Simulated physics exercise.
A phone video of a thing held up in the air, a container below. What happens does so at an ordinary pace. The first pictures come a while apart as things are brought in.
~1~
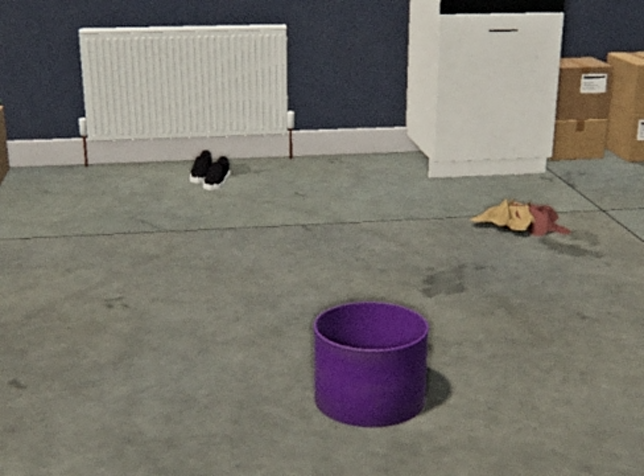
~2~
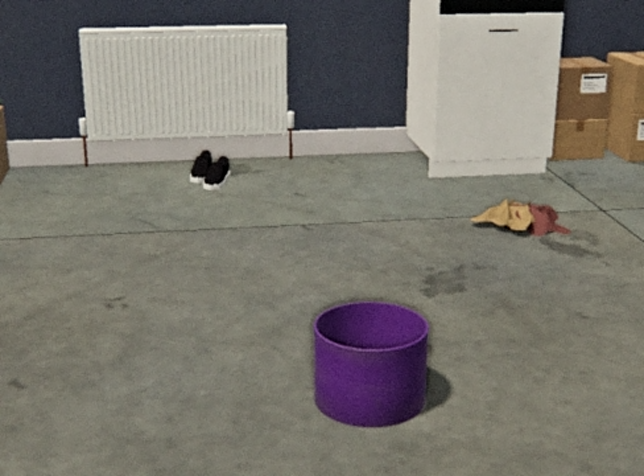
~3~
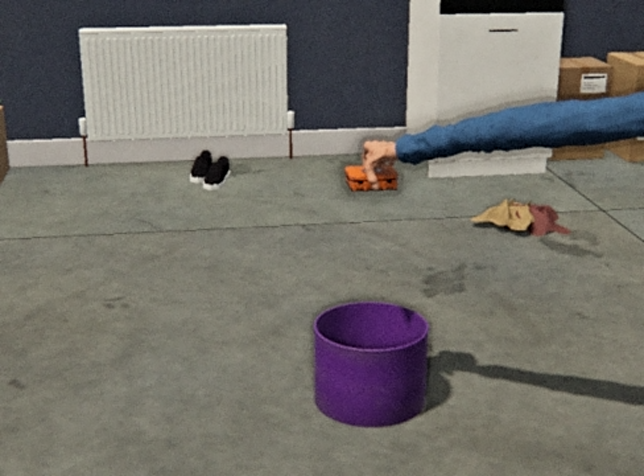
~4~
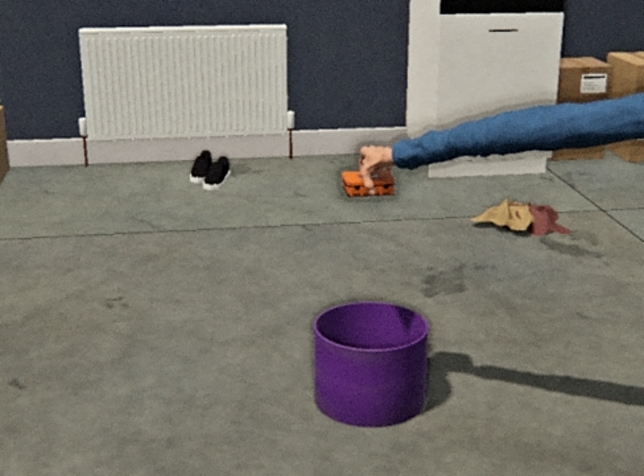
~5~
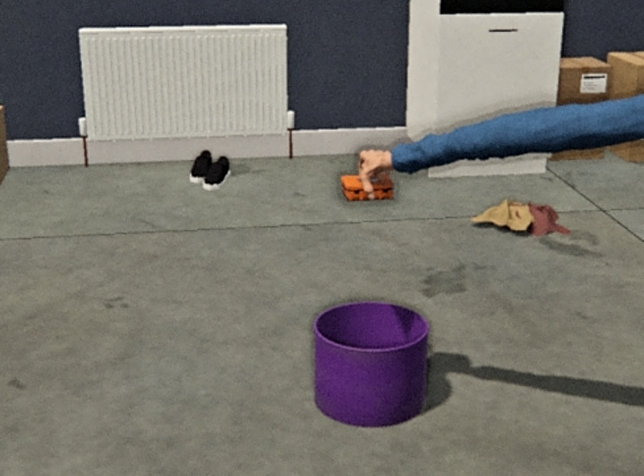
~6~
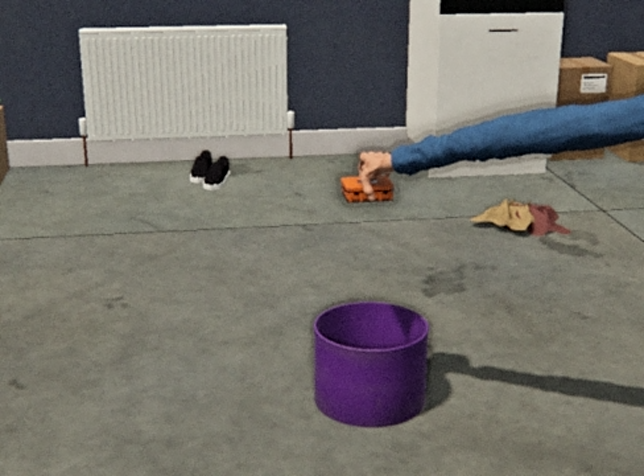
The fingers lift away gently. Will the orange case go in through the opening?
Yes.
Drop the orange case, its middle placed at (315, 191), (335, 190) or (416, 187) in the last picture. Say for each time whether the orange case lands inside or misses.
Taking them in order, it never enters, then is captured, then is captured.
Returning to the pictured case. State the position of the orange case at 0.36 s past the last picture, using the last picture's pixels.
(364, 361).
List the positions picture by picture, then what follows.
Bin (370, 362), in the first picture.
Bin (370, 362), in the second picture.
Still on the way; orange case (371, 178); bin (370, 362), in the third picture.
Still on the way; orange case (368, 183); bin (370, 362), in the fourth picture.
Still on the way; orange case (367, 187); bin (370, 362), in the fifth picture.
In place, still held; orange case (367, 189); bin (370, 362), in the sixth picture.
Then, 0.36 s later than the last frame, orange case dropping near (364, 361).
When it is over, the orange case is caught, near (364, 390).
